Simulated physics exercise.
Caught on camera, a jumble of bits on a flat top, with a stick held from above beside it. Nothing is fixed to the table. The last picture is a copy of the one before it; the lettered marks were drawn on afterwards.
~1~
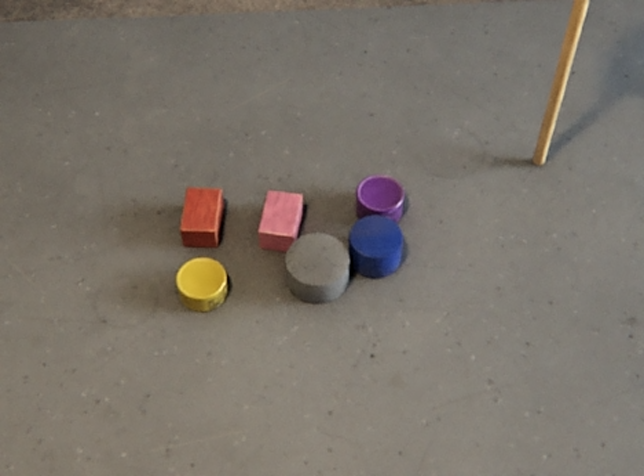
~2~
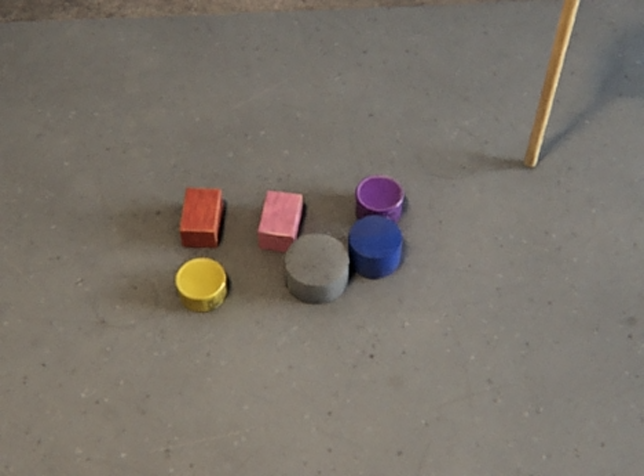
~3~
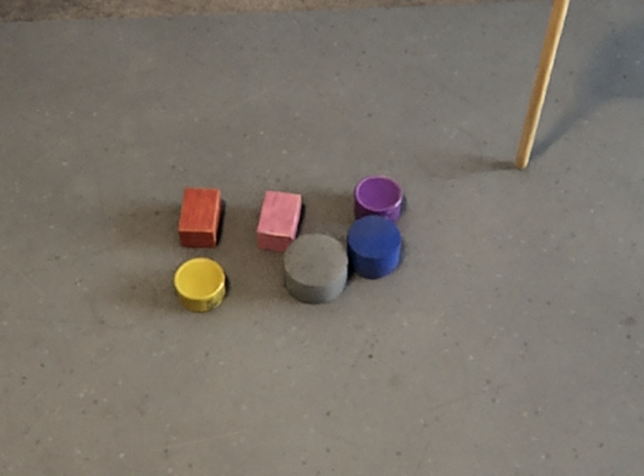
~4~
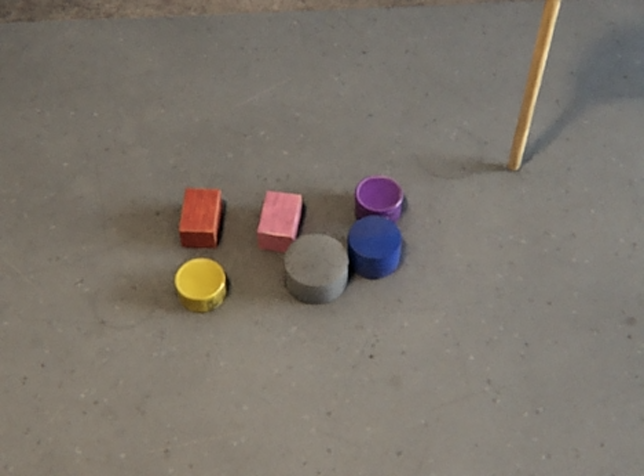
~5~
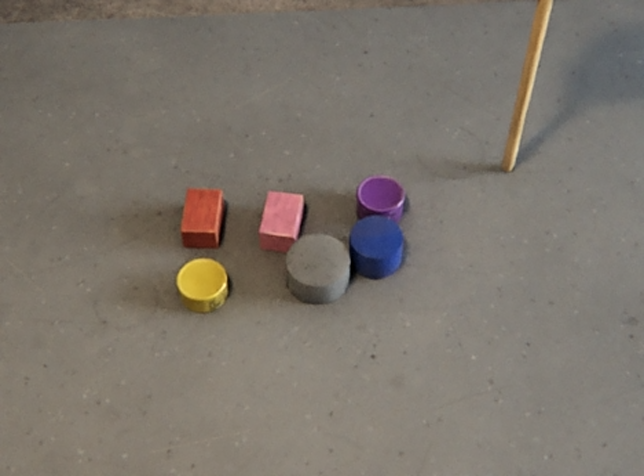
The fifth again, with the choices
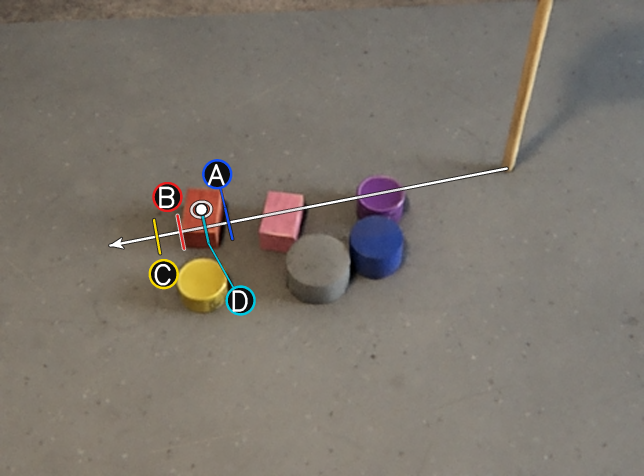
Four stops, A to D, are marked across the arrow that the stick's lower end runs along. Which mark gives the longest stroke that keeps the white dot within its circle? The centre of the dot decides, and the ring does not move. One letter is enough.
A is the last safe stop.
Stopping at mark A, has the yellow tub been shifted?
By then, no.
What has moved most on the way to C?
The red block.
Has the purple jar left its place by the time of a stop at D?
Yes.
On the copy, A at (228, 222); B at (181, 232); C at (157, 236); D at (205, 227); the arrow from (507, 169) to (110, 245); the white dot at (202, 210).
On A. First, foot of the stick (410, 188).
Then, foot of the stick (310, 208); purple jar (361, 212).
Finally, foot of the stick (228, 223); purple jar (361, 212); pink block (270, 236); the dot is still in its ring.
By contrast, B shifts the dotted thing to (155, 227); C shifts the dotted thing to (130, 231); D shifts the dotted thing to (179, 223).
